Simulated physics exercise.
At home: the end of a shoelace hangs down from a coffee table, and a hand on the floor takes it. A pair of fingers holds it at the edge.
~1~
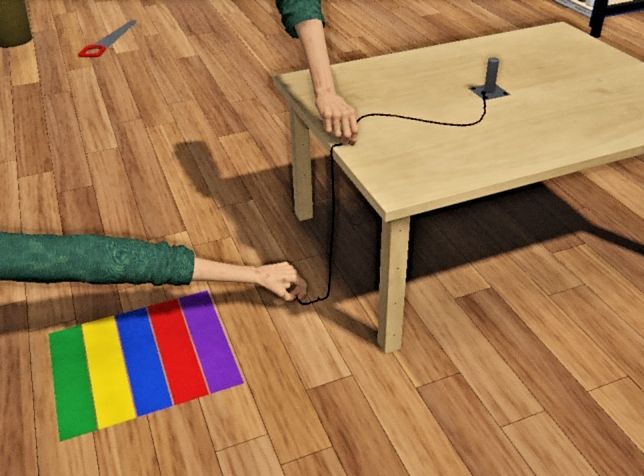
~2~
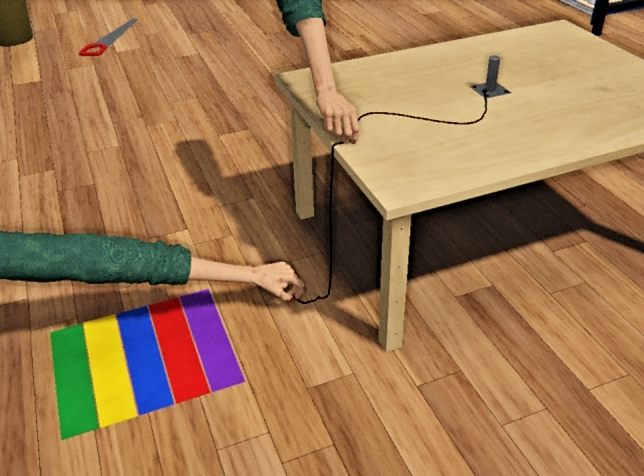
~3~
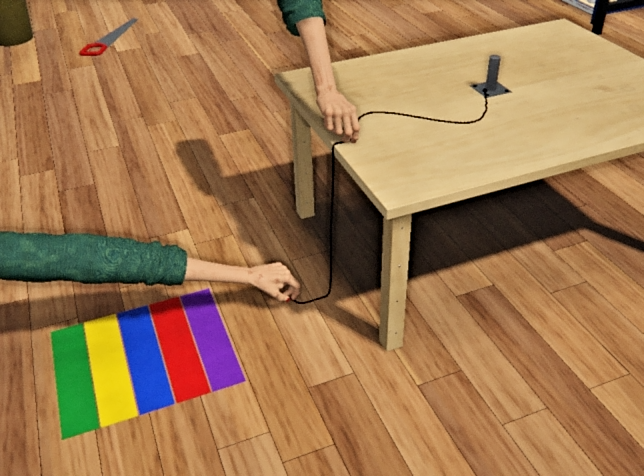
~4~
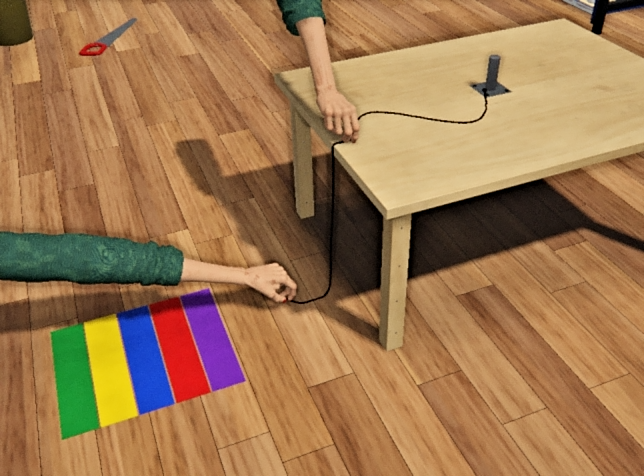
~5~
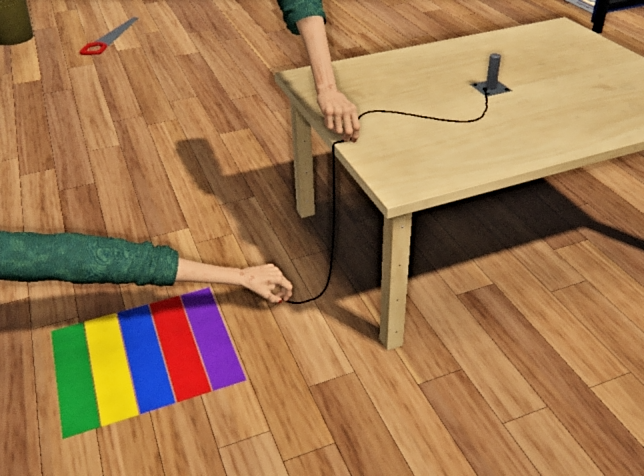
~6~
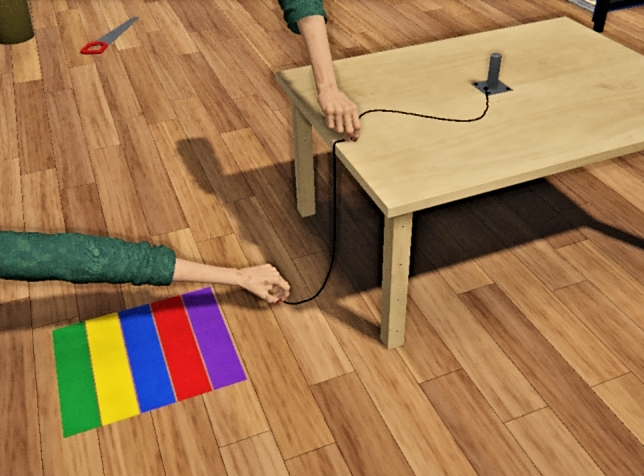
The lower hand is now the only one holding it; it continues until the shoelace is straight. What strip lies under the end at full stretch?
The yellow one.
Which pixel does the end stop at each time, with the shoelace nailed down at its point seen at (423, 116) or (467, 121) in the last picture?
Around (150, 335), then around (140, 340).
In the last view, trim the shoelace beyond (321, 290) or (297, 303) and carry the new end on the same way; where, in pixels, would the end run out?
In order, around (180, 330) and (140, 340).
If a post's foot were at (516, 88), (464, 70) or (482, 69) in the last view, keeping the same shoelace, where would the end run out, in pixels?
(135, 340), (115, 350) and (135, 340), in that order.
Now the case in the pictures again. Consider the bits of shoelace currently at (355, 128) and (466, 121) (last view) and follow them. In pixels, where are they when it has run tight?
First: (305, 161). Second: (419, 108).
Soon after, end near (159, 334); over red.
Then, end near (125, 344); over blue.
At full stretch, end near (105, 350); over yellow. The end stops over the yellow strip.
